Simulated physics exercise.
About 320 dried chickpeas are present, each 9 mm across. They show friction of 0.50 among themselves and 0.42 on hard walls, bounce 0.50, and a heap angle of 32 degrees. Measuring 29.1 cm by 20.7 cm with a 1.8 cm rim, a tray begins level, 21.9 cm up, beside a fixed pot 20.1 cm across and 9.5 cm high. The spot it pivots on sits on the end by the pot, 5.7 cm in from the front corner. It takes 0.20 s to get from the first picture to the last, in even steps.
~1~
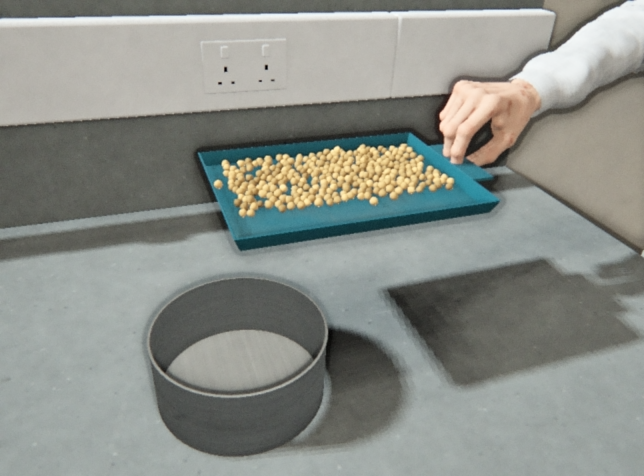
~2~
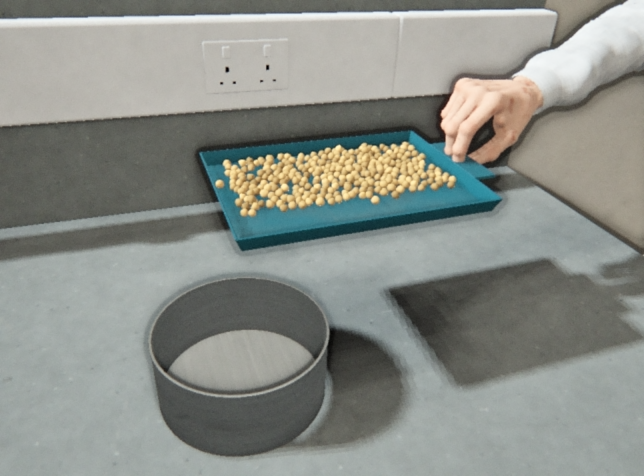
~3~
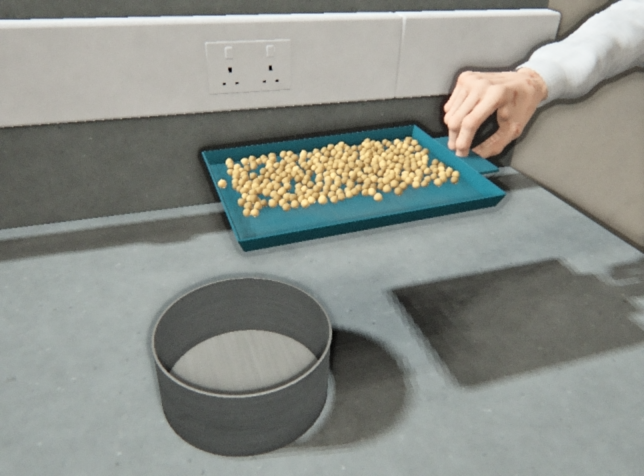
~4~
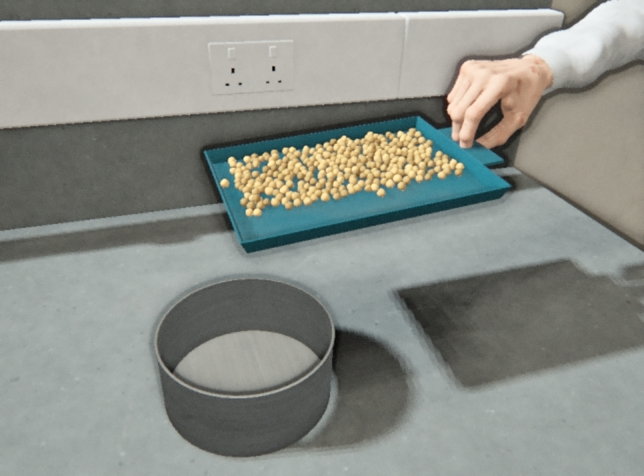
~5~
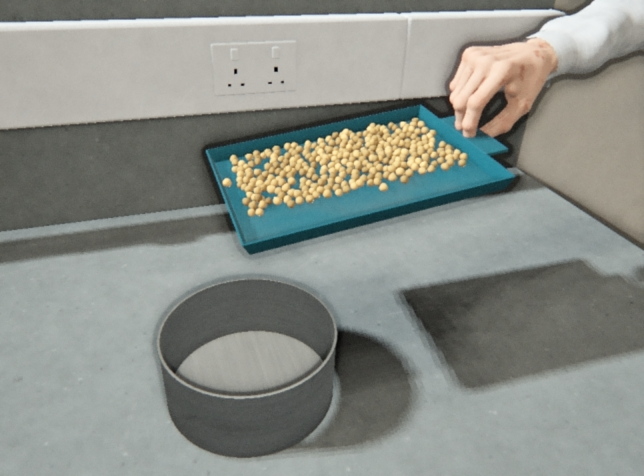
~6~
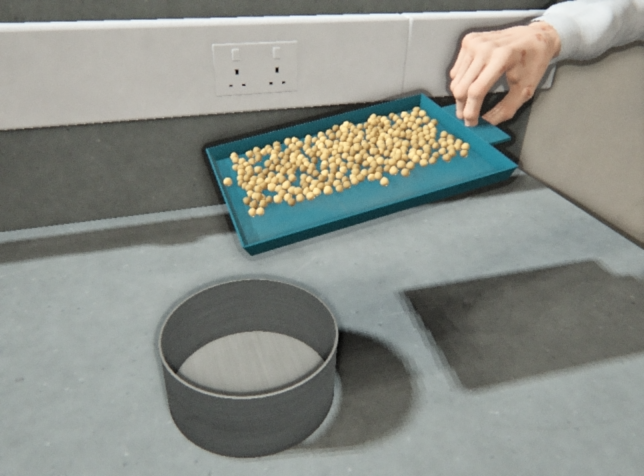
On a grey countertop beneath a double wall socket, a hand holds the right end of a blue tray of chickpeas behind a round grey pot, then gradually raises that end, tilting the tray slightly down toward the left.
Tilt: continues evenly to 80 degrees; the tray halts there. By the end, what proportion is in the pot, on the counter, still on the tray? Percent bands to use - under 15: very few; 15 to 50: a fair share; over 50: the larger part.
Pot - the larger part, counter - very few, left on the tray - very few.
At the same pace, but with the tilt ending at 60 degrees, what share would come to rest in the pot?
I'd expect some 35 per cent in the pot.
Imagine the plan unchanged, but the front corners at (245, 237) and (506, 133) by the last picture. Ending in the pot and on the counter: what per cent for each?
Pot 30 % / counter 65 %.
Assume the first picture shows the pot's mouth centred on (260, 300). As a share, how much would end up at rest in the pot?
Estimate: ~ 40 %.
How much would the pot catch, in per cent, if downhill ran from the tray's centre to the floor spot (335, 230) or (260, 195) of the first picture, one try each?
Roughly 70 per cent on the first try and 40 per cent on the second.
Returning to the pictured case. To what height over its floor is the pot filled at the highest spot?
Roughly 2.5 centimetres.
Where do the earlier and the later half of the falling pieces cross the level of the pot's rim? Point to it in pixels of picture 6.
Near (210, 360) at first, near (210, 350) afterwards.
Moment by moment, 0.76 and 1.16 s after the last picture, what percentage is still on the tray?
In turn: 80, 20.
Then, 0.46 s after the last picture, tilt 44 degrees; the tray holds 100 %, the pot 0 %.
Then, 0.76 s after the last picture, tilt 66 degrees; the tray holds 80 %, the pot 10 %.
Then, 1.16 s after the last picture, tilt 80 degrees; the tray holds 20 %, the pot 55 %.
In the end, pot 90 %, counter 10 %, tray 5 %.
